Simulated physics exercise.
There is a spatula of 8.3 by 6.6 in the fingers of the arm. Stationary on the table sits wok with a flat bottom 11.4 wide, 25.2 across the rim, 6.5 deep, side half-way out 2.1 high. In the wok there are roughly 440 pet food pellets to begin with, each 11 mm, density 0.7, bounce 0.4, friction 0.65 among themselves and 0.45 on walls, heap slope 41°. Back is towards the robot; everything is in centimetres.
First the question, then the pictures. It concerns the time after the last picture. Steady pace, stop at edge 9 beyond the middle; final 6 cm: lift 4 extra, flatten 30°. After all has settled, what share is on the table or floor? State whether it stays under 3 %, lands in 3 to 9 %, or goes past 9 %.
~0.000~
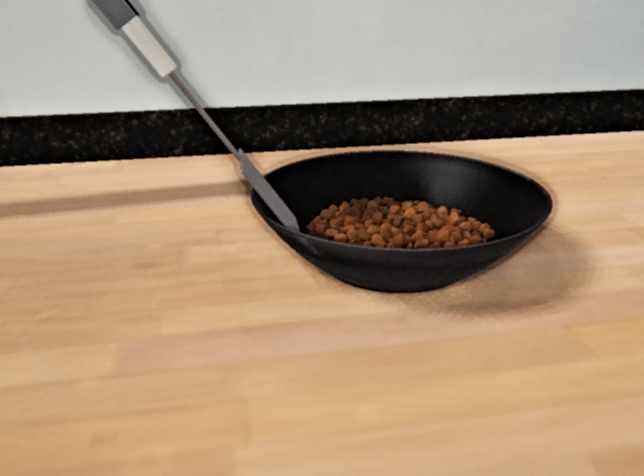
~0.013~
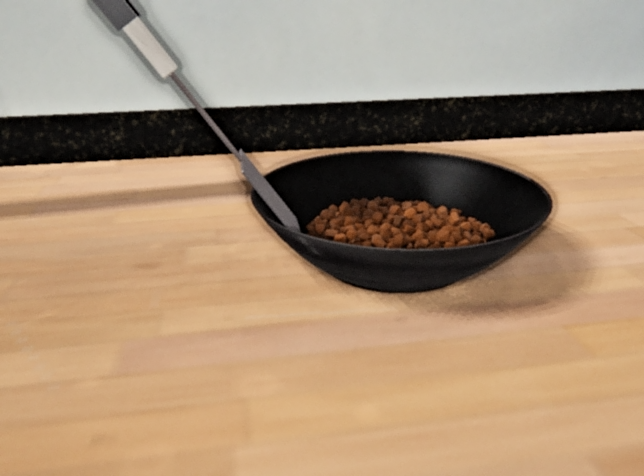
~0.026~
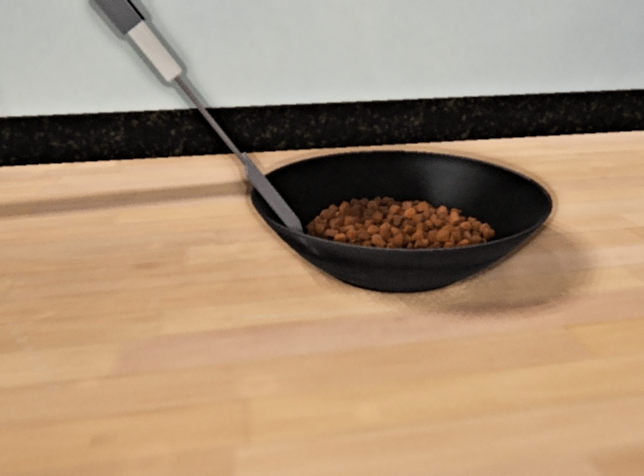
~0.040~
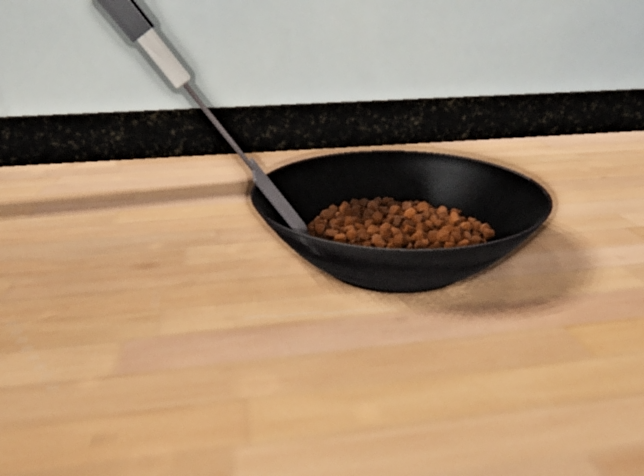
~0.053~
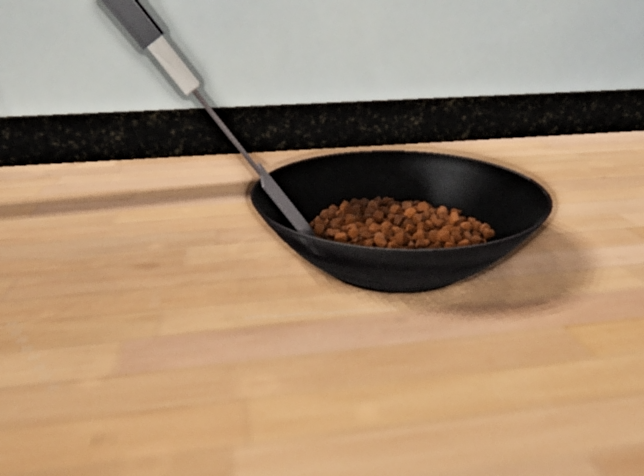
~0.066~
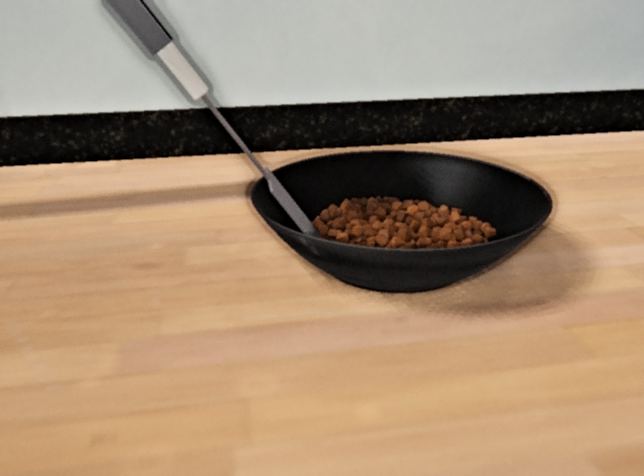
It goes past 9 %.
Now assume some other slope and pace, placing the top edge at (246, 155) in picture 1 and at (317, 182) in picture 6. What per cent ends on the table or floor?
My guess would be close to 40 per cent.
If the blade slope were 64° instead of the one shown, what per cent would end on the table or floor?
Somewhere around 25 per cent would end on the table or floor.
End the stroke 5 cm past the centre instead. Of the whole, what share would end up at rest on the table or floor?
That would be something like 0 in a hundred.
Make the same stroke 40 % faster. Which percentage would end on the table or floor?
About 25 in a hundred.
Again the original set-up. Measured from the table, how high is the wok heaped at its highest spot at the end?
Near 7.0 centimetres high.
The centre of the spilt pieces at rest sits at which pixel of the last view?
The centre sits at roughly (572, 239).
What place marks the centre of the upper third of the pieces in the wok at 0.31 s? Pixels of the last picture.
It is centred at about (489, 192).
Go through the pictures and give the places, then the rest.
In the first picture, spatula top edge at (240, 159), sloping 56°; upper third of the load around (397, 229), from x 310 to 490, top at y 200; 440 in the wok.
In the second picture, spatula top edge at (241, 160), sloping 56°; upper third of the load around (397, 229), from x 310 to 490, top at y 200.
In the third picture, spatula top edge at (245, 163), sloping 56°; upper third of the load around (397, 229), from x 310 to 490, top at y 200.
In the fourth picture, spatula top edge at (253, 168), sloping 56°; upper third of the load around (397, 229), from x 310 to 490, top at y 200.
In the fifth picture, spatula top edge at (261, 174), sloping 56°; upper third of the load around (395, 229), from x 310 to 490, top at y 200.
In the sixth picture, spatula top edge at (268, 178), sloping 56°; upper third of the load around (398, 227), from x 310 to 490, top at y 200; 440 in the wok.
After 0.19 s, sloping 56°, highest piece 6 above the table; 440 in the wok.
After 0.31 s, sloping 45°, highest piece 8 above the table; 434 in the wok, 6 on the blade or in flight.
After 0.57 s, sloping 26°, highest piece 8 above the table; 345 in the wok, 79 on the table or floor, 16 on the blade or in flight.
After 1.62 s, sloping 26°, highest piece 7 above the table; 345 in the wok, 95 on the table or floor.
At rest, 345 in the wok, 95 on the table or floor. That is 22 % on the table or floor.
